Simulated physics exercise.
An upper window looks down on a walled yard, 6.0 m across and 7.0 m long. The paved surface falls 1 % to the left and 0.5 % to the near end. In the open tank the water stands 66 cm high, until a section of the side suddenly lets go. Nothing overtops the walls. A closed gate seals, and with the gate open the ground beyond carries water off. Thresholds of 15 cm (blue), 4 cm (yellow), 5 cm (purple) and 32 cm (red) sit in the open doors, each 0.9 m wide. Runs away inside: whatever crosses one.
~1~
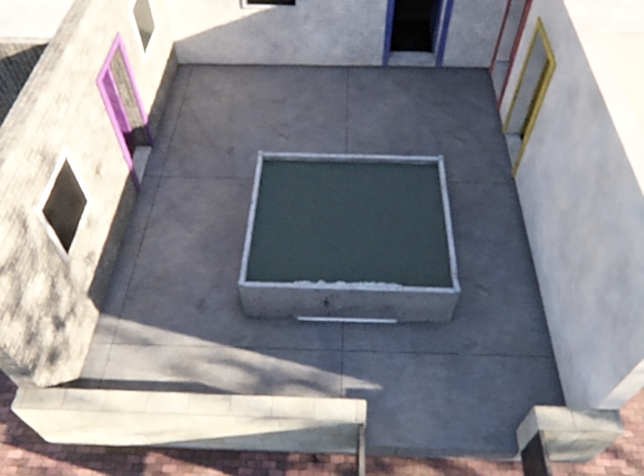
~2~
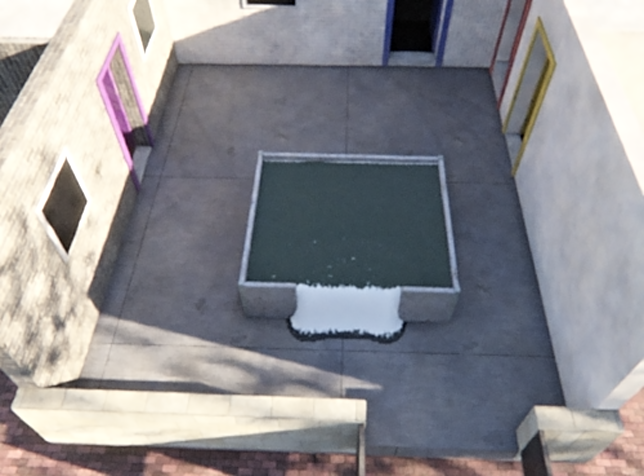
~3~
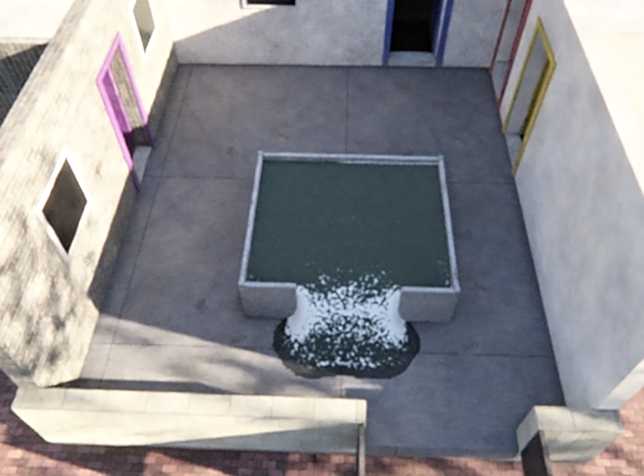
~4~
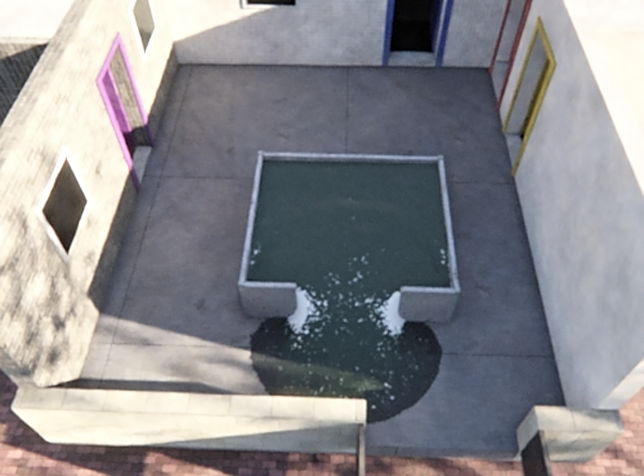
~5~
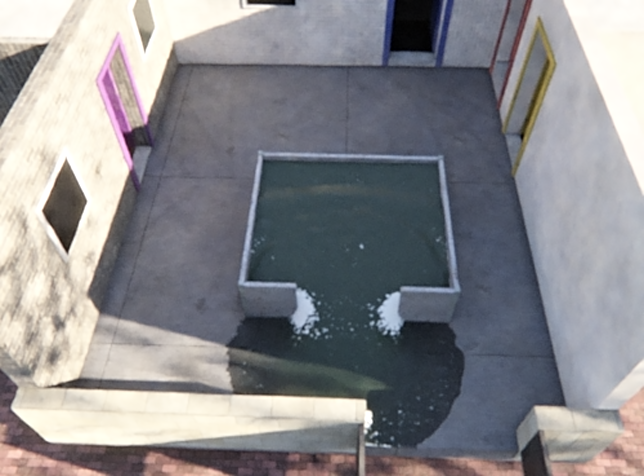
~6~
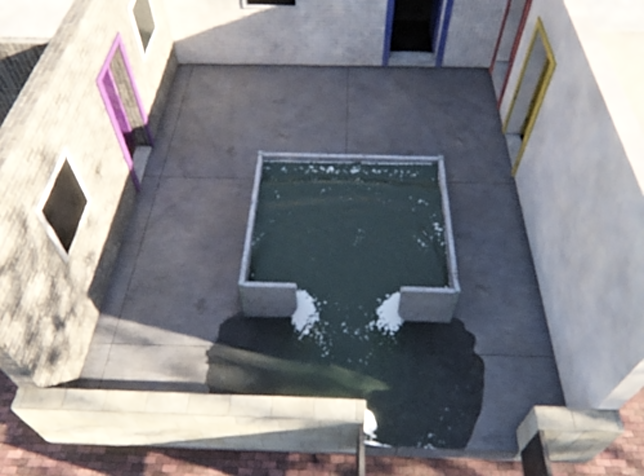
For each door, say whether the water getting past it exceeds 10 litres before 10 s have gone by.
As I see it, at the blue door the limit will hold. At the yellow door the limit will hold. At the purple door the limit will hold. At the red door the limit will hold.
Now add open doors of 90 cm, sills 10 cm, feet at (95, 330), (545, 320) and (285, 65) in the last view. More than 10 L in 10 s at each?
More, less, less.
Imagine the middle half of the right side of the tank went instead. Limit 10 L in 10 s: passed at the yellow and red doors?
The yellow door comes out more than that and the red door less than that.
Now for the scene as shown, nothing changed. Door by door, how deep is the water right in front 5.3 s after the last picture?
In cm: Blue 0, yellow 0, purple 5, red 0.
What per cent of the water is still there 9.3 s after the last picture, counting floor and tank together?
Still there: Roughly 60 %.
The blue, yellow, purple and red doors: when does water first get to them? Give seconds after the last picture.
So, blue at 6.5 s, then yellow at 9.0 s, purple at 2.2 s, and red at 8.0 s.
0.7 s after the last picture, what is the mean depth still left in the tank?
Depth, averaged: Around 48 centimetres.
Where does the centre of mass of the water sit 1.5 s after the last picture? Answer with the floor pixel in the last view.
At about (322, 289).
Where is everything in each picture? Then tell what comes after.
Still water, 66 cm deep, in the open tank at (349, 219), in the first frame.
The front is at (294, 327), 0.7 m from the gap at (347, 308); 0.3 m2 of floor is under water; 66 cm left at the back of the open tank, in the second frame.
The front is at (296, 365), 1.0 m from the gap at (347, 308); 1.1 m2 of floor is under water; 66 cm left at the back of the open tank, in the third frame.
Water pours out at (347, 309) and has run 1.4 m, to a hidden place; typically 8 cm deep outside, 66 cm at the open tank's back, in the fourth frame.
The front is at a hidden place, 1.8 m from the gap at (347, 308); 3.5 m2 of floor is under water; 65 cm left at the back of the open tank, in the fifth frame.
The front is at a hidden place, 2.1 m from the gap at (347, 308); 4.0 m2 of floor is under water; 59 cm left at the back of the open tank, in the sixth frame.
Then, 0.7 s after the last picture water covers 15 % of the floor and is deepest (48 cm) near (323, 408); blue door not reached, yellow door not reached, purple door not reached, red door not reached.
Then, 1.5 s after the last picture water covers 20 % of the floor and is deepest (44 cm) near (322, 423); blue door not reached, yellow door not reached, purple door not reached, red door not reached.
Then, 2.8 s after the last picture water covers 35 % of the floor and is deepest (30 cm) near (68, 414); blue door not reached, yellow door not reached, purple door 5 cm at the sill, 0 L in, red door not reached.
Then, 5.3 s after the last picture water covers 65 % of the floor and is deepest (20 cm) near (68, 414); blue door not reached, yellow door not reached, purple door 5 cm at the sill, 0 L in, red door not reached.
Then, 9.3 s after the last picture water covers 90 % of the floor and is deepest (14 cm) near (68, 414); blue door 3 cm at the sill, 0 L in, yellow door 2 cm at the sill, 0 L in, purple door 4 cm at the sill, 0 L in, red door 5 cm at the sill, 0 L in.
